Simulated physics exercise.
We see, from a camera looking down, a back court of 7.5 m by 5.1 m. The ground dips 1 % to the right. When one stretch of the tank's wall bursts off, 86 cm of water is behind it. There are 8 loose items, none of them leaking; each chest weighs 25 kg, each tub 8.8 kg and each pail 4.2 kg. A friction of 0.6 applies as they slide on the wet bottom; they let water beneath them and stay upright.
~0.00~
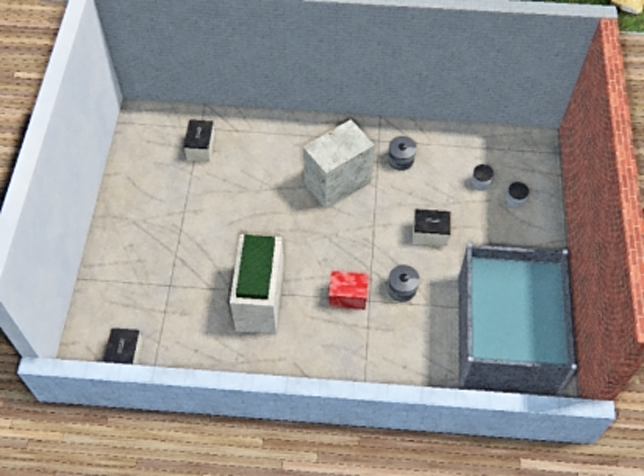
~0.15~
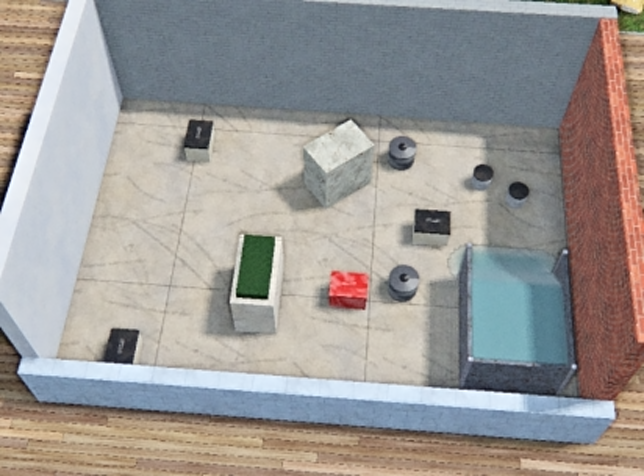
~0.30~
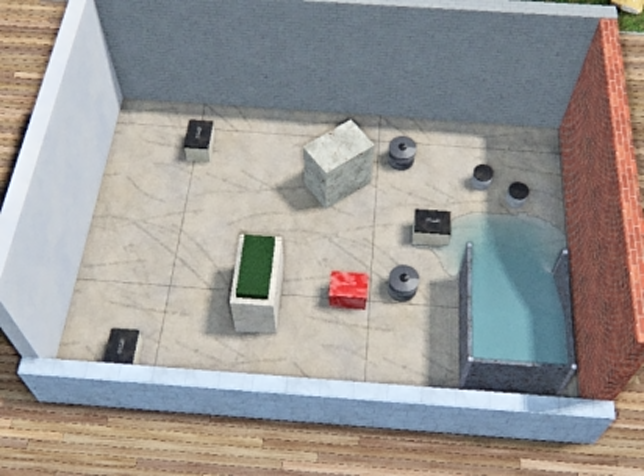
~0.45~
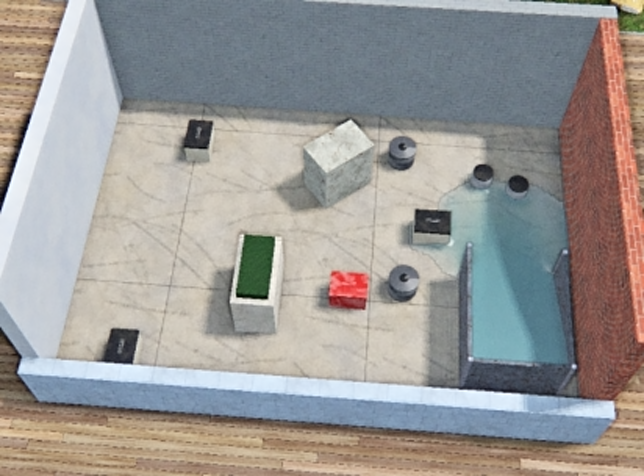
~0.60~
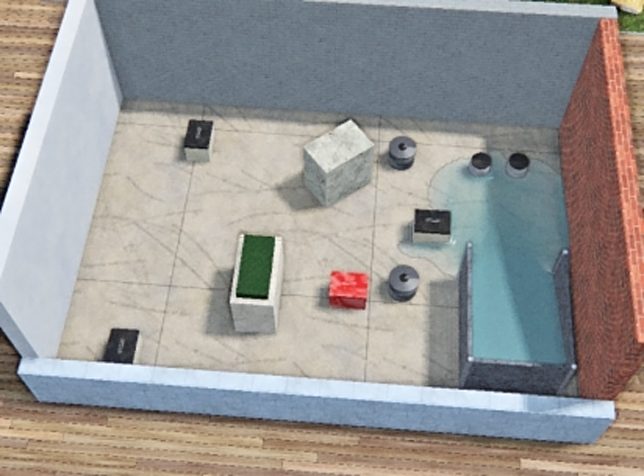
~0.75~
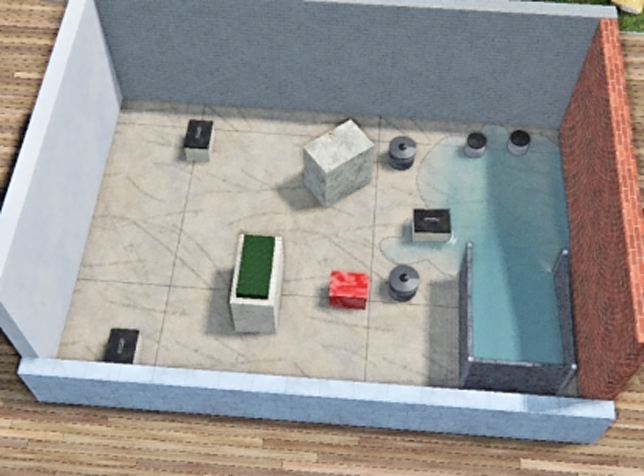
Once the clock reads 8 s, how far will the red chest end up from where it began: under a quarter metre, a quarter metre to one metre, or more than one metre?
It ends up under a quarter metre away.
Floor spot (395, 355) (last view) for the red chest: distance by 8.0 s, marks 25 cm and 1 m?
Put there, it remains roughly in place.
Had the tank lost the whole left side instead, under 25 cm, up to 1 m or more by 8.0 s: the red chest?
If that happened, the red chest winds up well away.
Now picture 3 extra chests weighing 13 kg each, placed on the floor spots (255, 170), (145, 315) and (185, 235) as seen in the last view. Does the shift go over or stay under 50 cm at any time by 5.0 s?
The first one ends up beyond that, the second inside that, the third inside that.
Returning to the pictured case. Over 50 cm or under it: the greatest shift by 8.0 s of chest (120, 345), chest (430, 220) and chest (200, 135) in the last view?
First one stayed inside, second one went too far, third one went too far.
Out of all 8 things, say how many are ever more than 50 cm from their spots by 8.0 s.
6.
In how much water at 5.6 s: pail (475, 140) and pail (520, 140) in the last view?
I'd estimate 8 cm for the first and 9 cm for the second.
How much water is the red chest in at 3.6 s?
Roughly 0 cm deep.
After 1.6 s the red chest is near (349, 284), 0.0 m from its start, aground; 2 afloat.
After 3.6 s the red chest is near (349, 284), 0.0 m from its start, aground; 3 afloat.
After 5.6 s the red chest is near (349, 284), 0.0 m from its start, aground; 2 afloat.
After 8.0 s the red chest is near (349, 284), 0.0 m from its start, aground; 3 afloat.
